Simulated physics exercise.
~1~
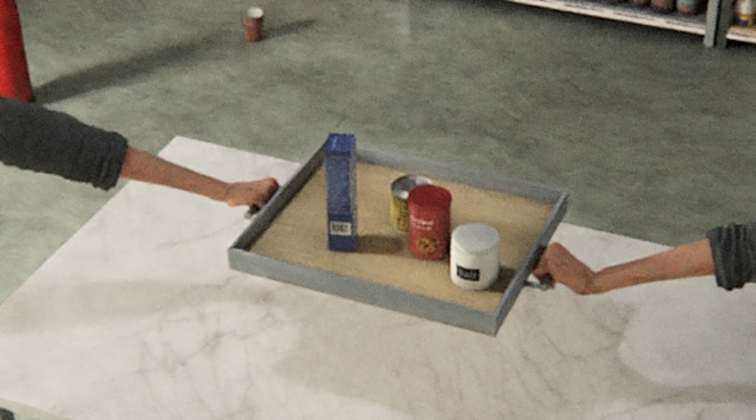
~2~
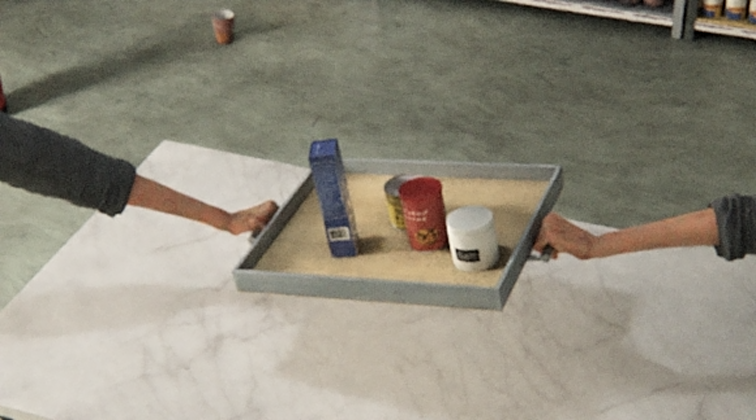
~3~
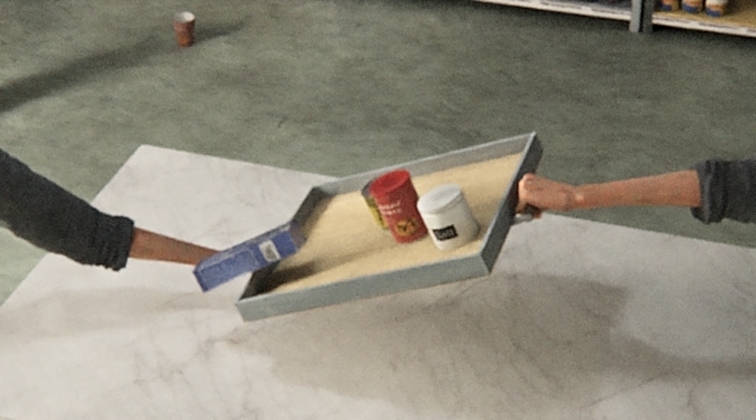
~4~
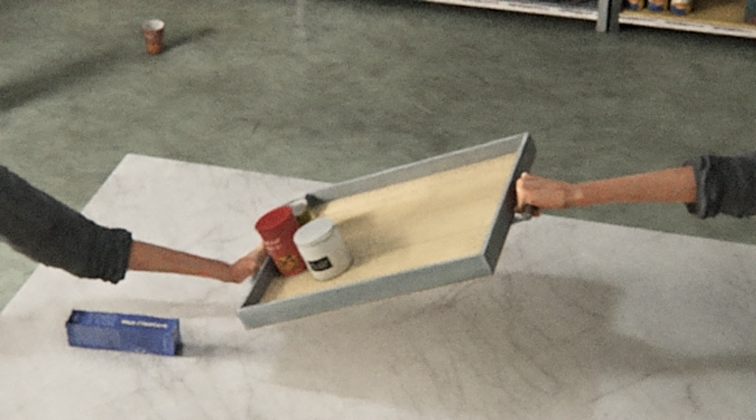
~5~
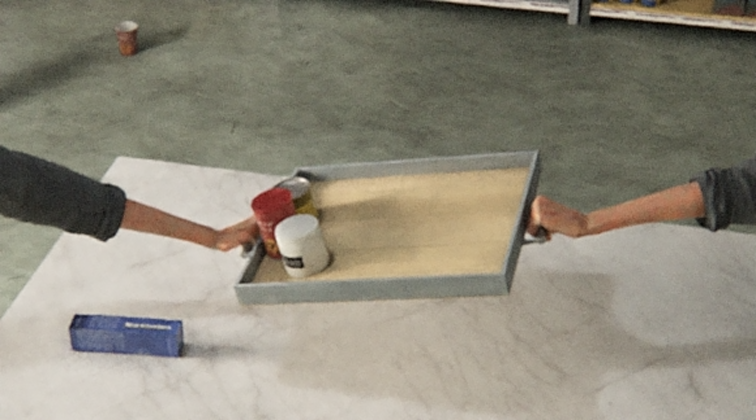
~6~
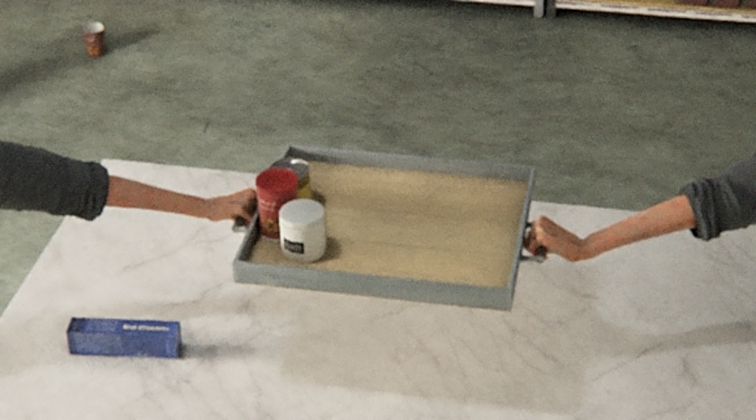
At the start, two hands hold a shallow grey-rimmed tray level above a marble-topped table, with a tall blue carton, a yellow tin, a red tin and a white jar standing on it. The tray begins to tip down towards the left, and the blue carton leans. As the tilt steepens, the carton topples over the left edge and lands on its side on the table. The tins and the jar slide left and bunch up against the rim. The hands then bring the tray back to level, with those three still aboard at its left end and the carton lying on the tabletop.
